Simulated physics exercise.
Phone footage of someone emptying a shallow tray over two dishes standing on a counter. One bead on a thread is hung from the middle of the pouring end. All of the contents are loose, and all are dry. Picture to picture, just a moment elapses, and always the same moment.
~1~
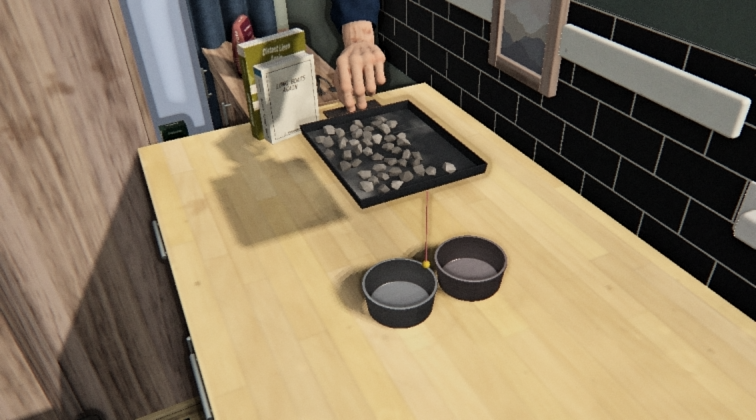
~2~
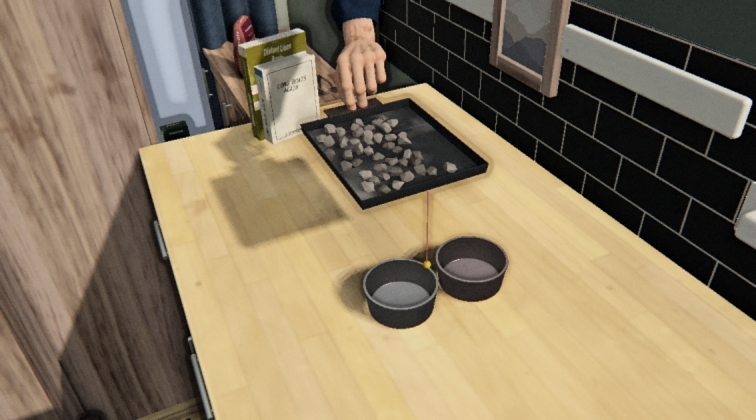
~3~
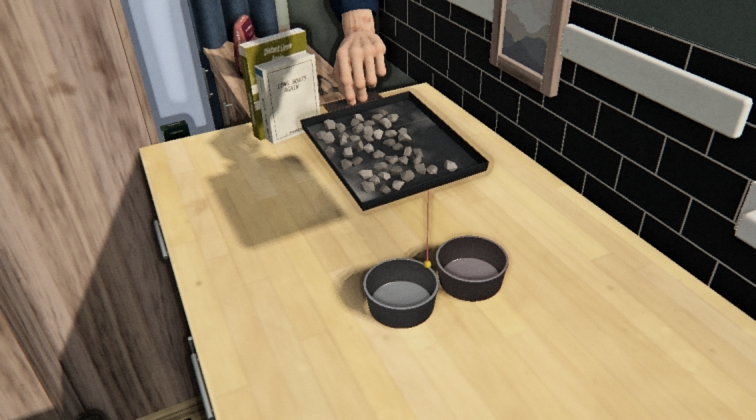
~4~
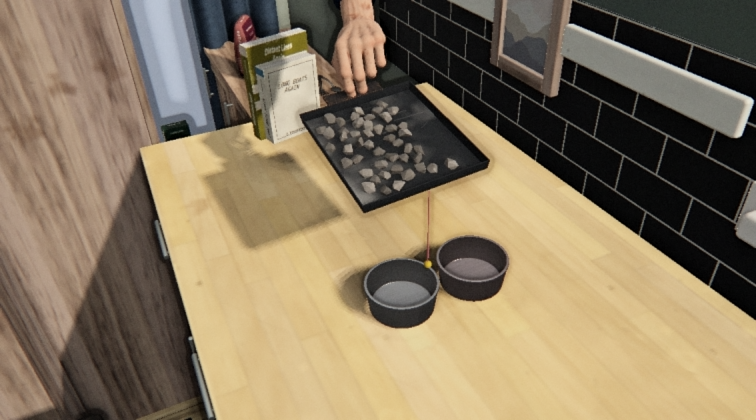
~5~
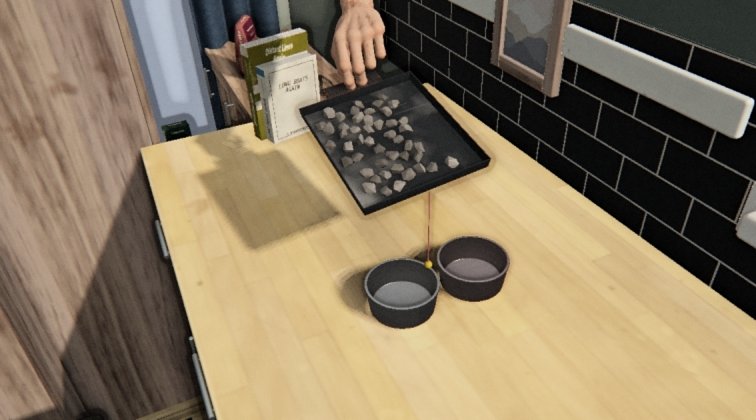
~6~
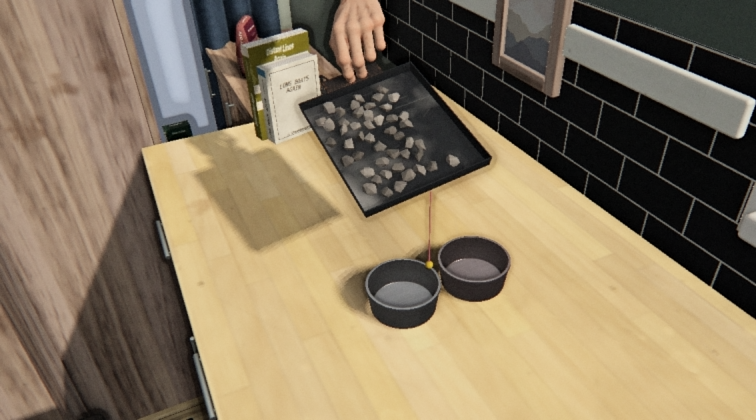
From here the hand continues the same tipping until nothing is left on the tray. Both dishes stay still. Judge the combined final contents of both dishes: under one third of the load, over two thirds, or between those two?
Judged together: Between one third and two thirds.
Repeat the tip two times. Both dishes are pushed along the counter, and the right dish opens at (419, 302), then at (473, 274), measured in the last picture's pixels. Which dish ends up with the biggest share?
Tries in order: The one to the right, the one to the left.
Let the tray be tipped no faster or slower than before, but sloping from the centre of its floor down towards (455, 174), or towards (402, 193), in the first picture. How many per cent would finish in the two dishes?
About 80 % and about 40 %.
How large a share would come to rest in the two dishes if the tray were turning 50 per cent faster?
It would be close to 60 per cent.
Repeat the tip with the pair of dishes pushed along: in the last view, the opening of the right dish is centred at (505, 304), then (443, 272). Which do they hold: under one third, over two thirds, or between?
Try 1 - under a third; try 2 - above two thirds.
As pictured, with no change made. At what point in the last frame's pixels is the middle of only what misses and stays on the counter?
Estimate: About (341, 342).
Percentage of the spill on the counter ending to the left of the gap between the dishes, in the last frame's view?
About 100 per cent.
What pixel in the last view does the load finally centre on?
I'd mark it at roughly (365, 321).
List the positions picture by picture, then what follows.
The first picture shows corners of the pouring end at (362, 199) and (486, 163), level; middle of the load at (367, 151), bits of gravel; left dish at (417, 315); right dish at (489, 288); bead on its thread at (426, 264).
The second picture shows corners of the pouring end at (362, 200) and (487, 163), level; middle of the load at (368, 151).
The third picture shows corners of the pouring end at (363, 202) and (487, 161), tipped barely, lowest at the left corner; middle of the load at (368, 148).
The fourth picture shows corners of the pouring end at (363, 205) and (488, 160), tipped a little, lowest at the left corner; middle of the load at (369, 145).
The fifth picture shows corners of the pouring end at (364, 208) and (489, 158), tipped a little, lowest at the left corner; middle of the load at (369, 141).
The sixth picture shows corners of the pouring end at (365, 210) and (490, 157), tipped clearly, lowest at the left corner; middle of the load at (369, 138); left dish at (420, 315); right dish at (493, 288).
Soon, tray tipped steeply; all on the tray.
A while on, tray tipped right over; about half on the tray; a small part in the left dish; about a quarter outside both; about a quarter in the air.
Towards the end, tray tipped past a quarter turn; about half in the left dish; about half outside both.
Finally, tray tipped past a quarter turn; about half in the left dish; none in the right dish; about half outside both.
